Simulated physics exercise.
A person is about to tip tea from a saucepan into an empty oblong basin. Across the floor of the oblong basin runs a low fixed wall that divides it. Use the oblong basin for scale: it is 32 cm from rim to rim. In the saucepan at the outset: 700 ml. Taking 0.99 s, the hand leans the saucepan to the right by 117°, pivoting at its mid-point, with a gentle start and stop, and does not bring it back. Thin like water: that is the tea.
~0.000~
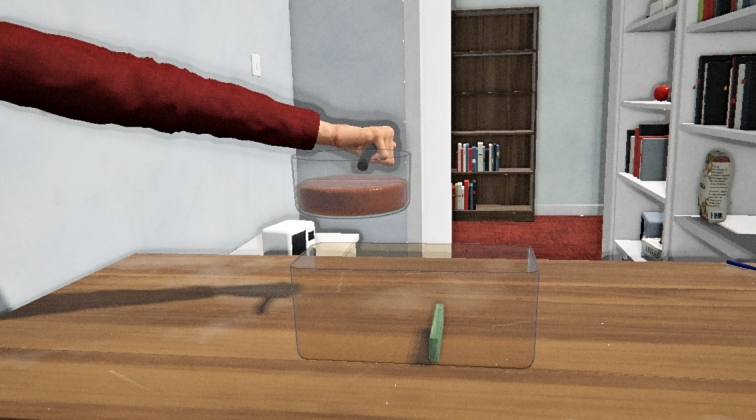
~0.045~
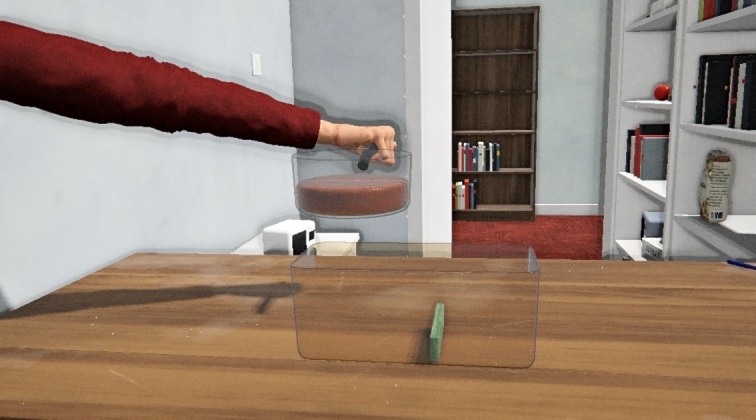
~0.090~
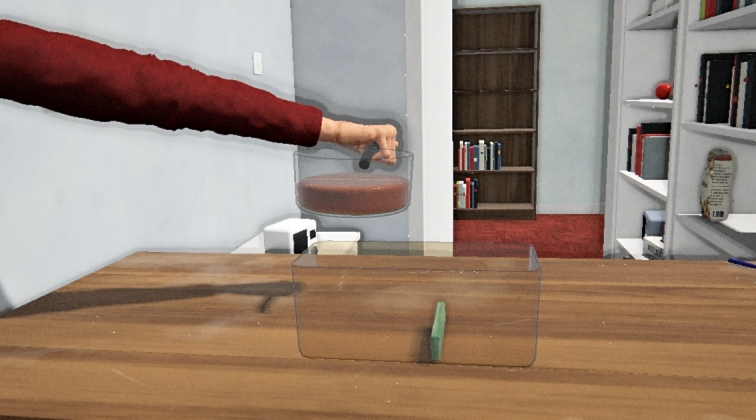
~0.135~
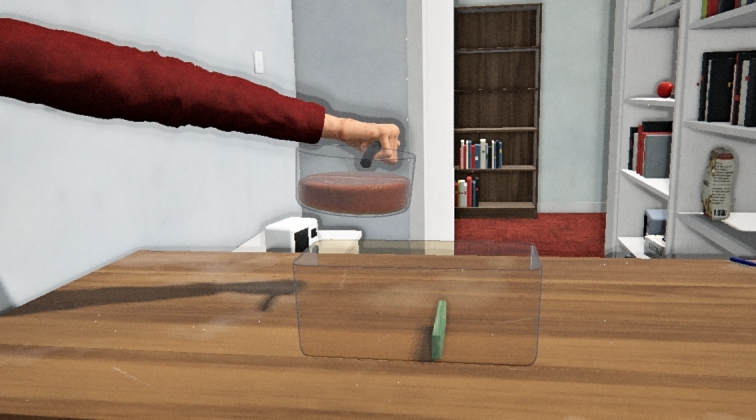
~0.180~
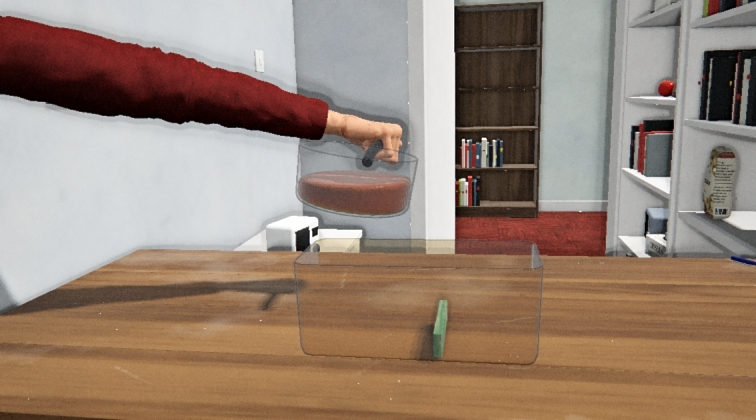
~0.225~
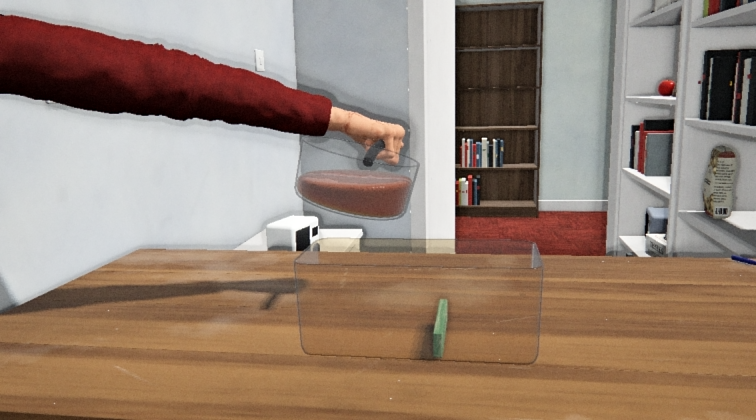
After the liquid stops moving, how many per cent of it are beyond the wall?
About 43 per cent.
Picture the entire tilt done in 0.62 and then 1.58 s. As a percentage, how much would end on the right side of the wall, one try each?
Some 35 and 55 per cent, in that order.
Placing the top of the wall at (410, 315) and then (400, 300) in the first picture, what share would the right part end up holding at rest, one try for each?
Some 65 in a hundred, then some 80 in a hundred.
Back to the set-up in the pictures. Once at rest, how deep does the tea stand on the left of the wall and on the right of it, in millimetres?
Left part: About 16 mm; right part: About 18 mm.
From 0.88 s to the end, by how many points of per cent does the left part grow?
That is roughly 12 in a hundred of the whole.
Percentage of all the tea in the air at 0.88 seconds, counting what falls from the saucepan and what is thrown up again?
Roughly 4 %.
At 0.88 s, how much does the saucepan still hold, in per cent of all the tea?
About 7 % is still there.
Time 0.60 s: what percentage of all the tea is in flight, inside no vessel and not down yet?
Around 32 in a hundred.
Then, 0.60 s in, the tilt is 78° and 50 per cent is still to pour, 4 is left of the wall and 13 right of it.
Then, 0.88 s in, the tilt is 114° and 7 per cent is still to pour, 45 is left of the wall and 45 right of it.
Then, 1.17 s in, the tilt is 117° and 0 per cent is still to pour, 57 is left of the wall and 43 right of it.
Then, 1.49 s in, the tilt is 117° and 0 per cent is still to pour, 56 is left of the wall and 43 right of it.
Finally, 56 per cent lies left of the wall, 43 right of it and 1 outside.
